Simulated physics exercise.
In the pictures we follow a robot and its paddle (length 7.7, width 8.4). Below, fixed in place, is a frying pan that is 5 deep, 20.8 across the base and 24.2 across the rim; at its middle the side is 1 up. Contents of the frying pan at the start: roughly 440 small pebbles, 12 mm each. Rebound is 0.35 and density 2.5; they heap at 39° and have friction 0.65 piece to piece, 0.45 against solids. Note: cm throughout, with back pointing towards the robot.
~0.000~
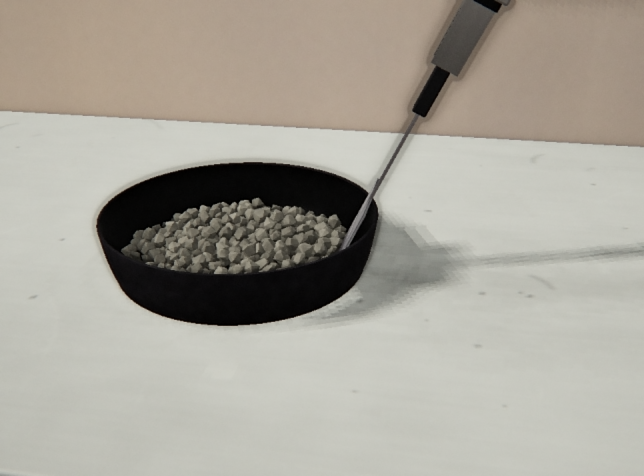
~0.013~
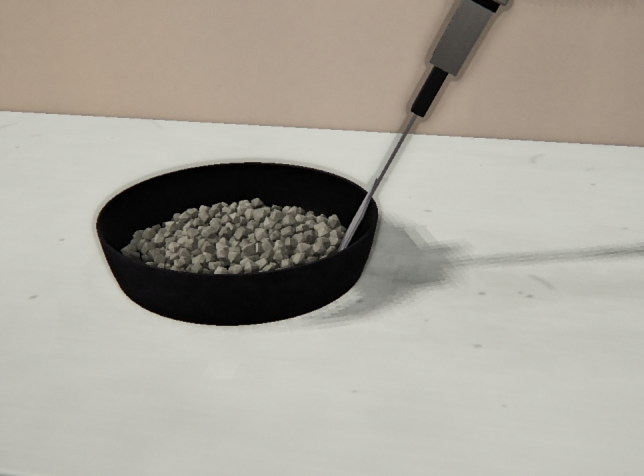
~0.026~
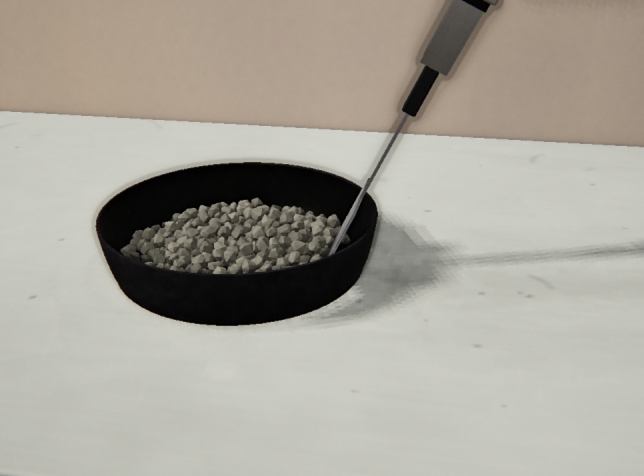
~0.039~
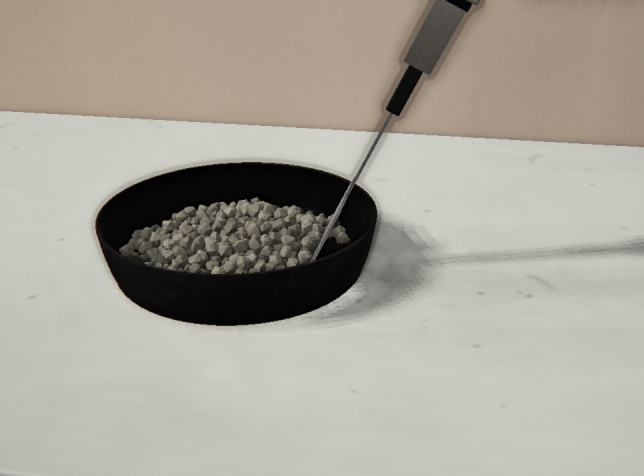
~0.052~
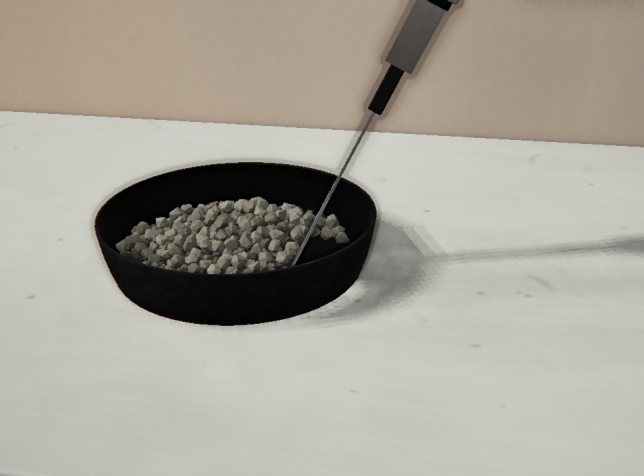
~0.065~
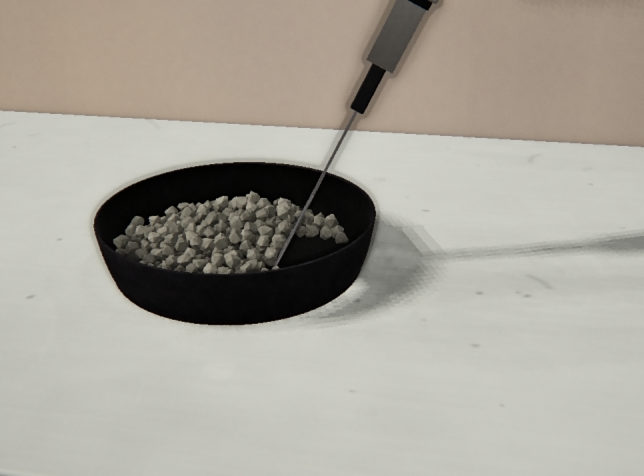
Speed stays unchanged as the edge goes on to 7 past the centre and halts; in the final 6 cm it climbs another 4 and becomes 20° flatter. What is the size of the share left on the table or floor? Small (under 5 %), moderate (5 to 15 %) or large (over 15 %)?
Large.
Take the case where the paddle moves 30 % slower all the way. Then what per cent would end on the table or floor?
10 per cent, roughly.
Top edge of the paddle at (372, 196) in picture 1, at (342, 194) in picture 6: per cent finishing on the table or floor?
Close to 5 in a hundred.
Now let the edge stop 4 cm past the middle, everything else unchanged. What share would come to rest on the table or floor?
Result: Approx. 10 %.
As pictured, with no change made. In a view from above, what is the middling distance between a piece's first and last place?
Some 3 centimetres.
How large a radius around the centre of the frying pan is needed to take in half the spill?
It works out to near 26 cm.
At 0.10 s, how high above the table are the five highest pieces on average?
6 cm or so.
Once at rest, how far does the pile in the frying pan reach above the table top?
Some 5.0 cm above the table.
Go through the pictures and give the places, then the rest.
Paddle top edge at (372, 196), sloping 64°; upper third of the load around (240, 237), from x 125 to 345, top at y 205; 445 in the frying pan, in the first picture.
Paddle top edge at (370, 196), sloping 64°; upper third of the load around (242, 237), from x 125 to 345, top at y 205, in the second picture.
Paddle top edge at (362, 196), sloping 64°; upper third of the load around (243, 236), from x 125 to 345, top at y 205, in the third picture.
Paddle top edge at (347, 195), sloping 64°; upper third of the load around (242, 235), from x 125 to 340, top at y 205, in the fourth picture.
Paddle top edge at (331, 194), sloping 64°; upper third of the load around (233, 231), from x 120 to 340, top at y 205, in the fifth picture.
Paddle top edge at (314, 192), sloping 64°; upper third of the load around (222, 228), from x 120 to 340, top at y 200; 445 in the frying pan, in the sixth picture.
By 0.10 s, sloping 64°, highest piece 6 above the table; 445 in the frying pan.
By 0.13 s, sloping 57°, highest piece 7 above the table; 445 in the frying pan.
By 0.34 s, sloping 44°, highest piece 18 above the table; 351 in the frying pan, 64 on the table or floor, 30 on the blade or in flight.
By 1.39 s, sloping 44°, highest piece 5 above the table; 351 in the frying pan, 94 on the table or floor.
Final count, 351 in the frying pan, 94 on the table or floor. That is 21 % on the table or floor.
